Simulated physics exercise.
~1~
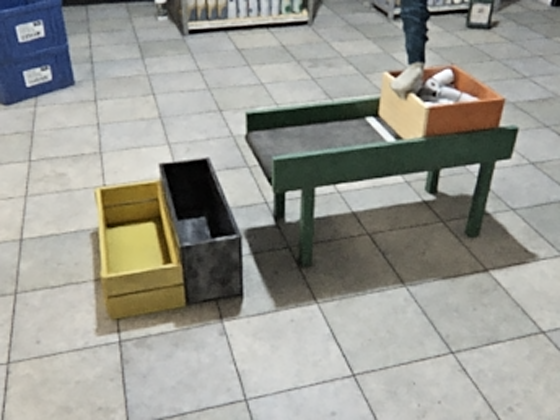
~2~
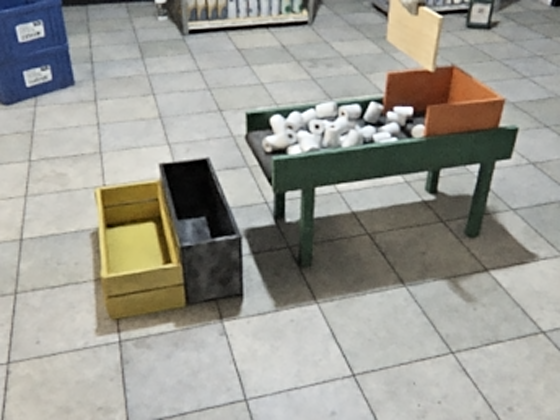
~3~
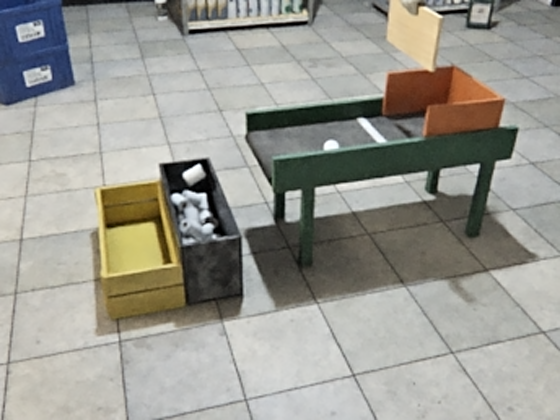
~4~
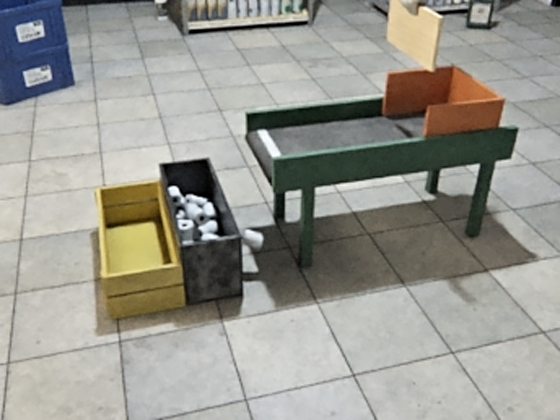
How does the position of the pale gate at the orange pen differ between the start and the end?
At the start the gate was down, closing off the pen at belt level. By the end it was raised well above the belt, leaving the pen open.
